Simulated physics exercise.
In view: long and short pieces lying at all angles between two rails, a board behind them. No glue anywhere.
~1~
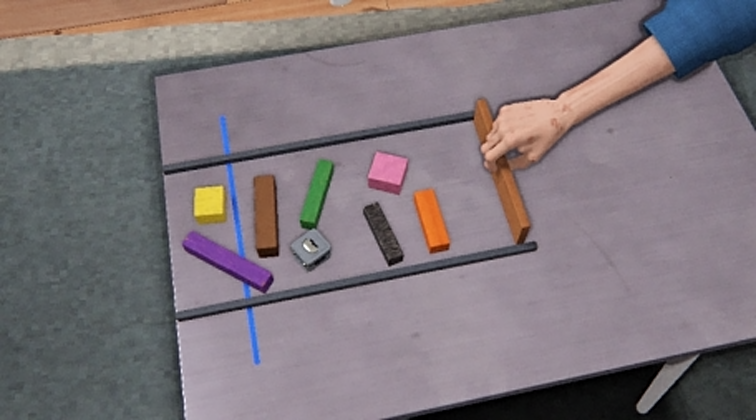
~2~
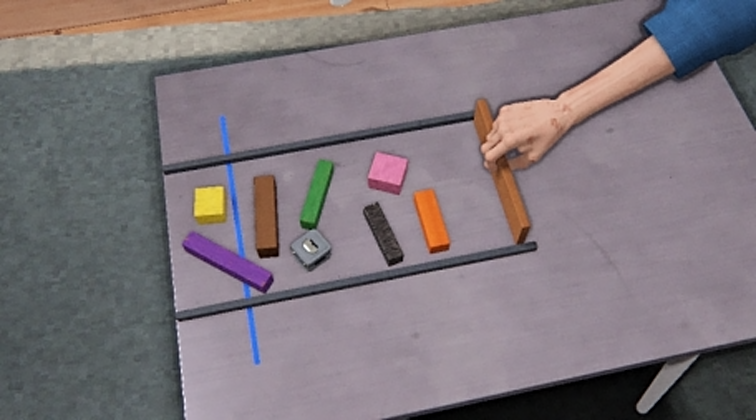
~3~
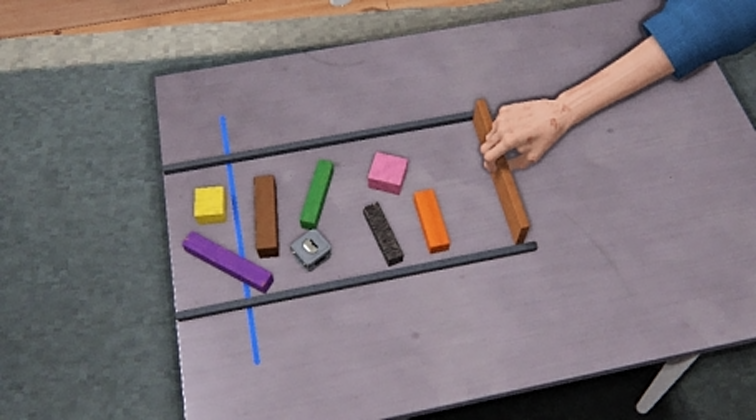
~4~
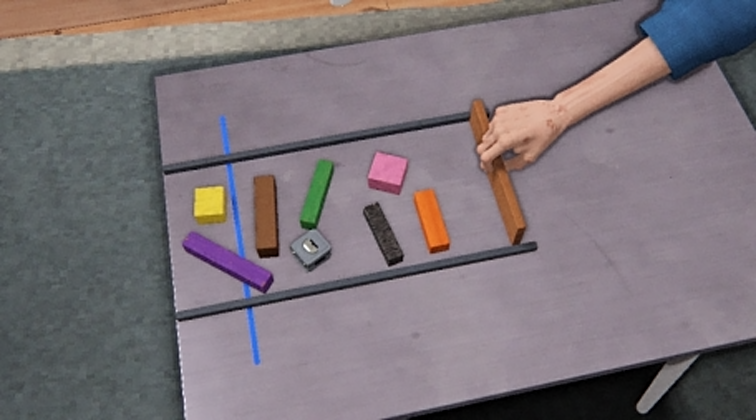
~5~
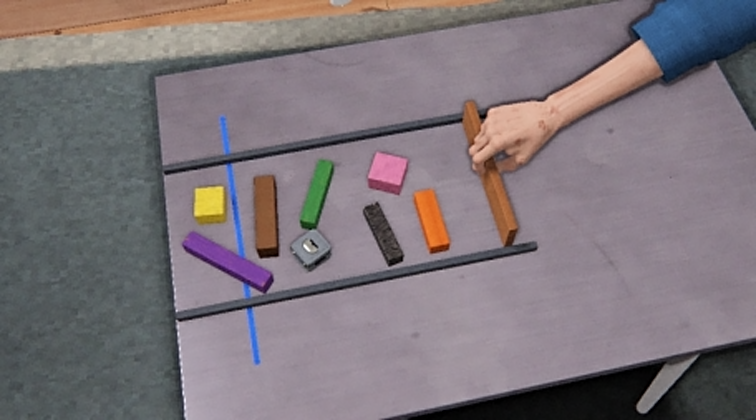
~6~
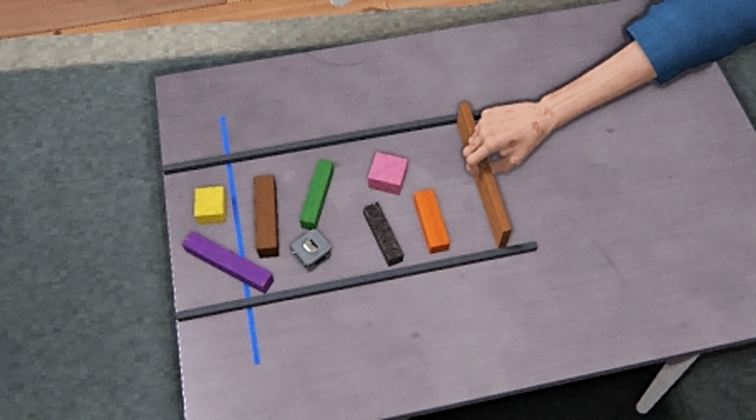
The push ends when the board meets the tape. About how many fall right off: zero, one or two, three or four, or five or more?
Outcome: The number that fall off is one or two.
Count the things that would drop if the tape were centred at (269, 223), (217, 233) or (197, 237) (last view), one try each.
In that order 0, 4 and 5.
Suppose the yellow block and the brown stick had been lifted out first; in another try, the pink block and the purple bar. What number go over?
Fallen: 1, and 0 in the other try.
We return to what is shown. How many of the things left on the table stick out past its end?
The number is 1.
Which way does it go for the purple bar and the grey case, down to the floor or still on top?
The purple bar tumbles off; the grey case is kept.
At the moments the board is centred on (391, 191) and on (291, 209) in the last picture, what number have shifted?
The counts are 3 and 8.
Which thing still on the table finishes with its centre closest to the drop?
The brown stick ends nearest.
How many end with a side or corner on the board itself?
2 of them.
Early on, none off yet; yellow block at rest near (211, 206); purple bar at rest near (228, 262); brown stick at rest near (267, 216).
Finally, the number that fall off is one or two; lost, purple bar and yellow block.
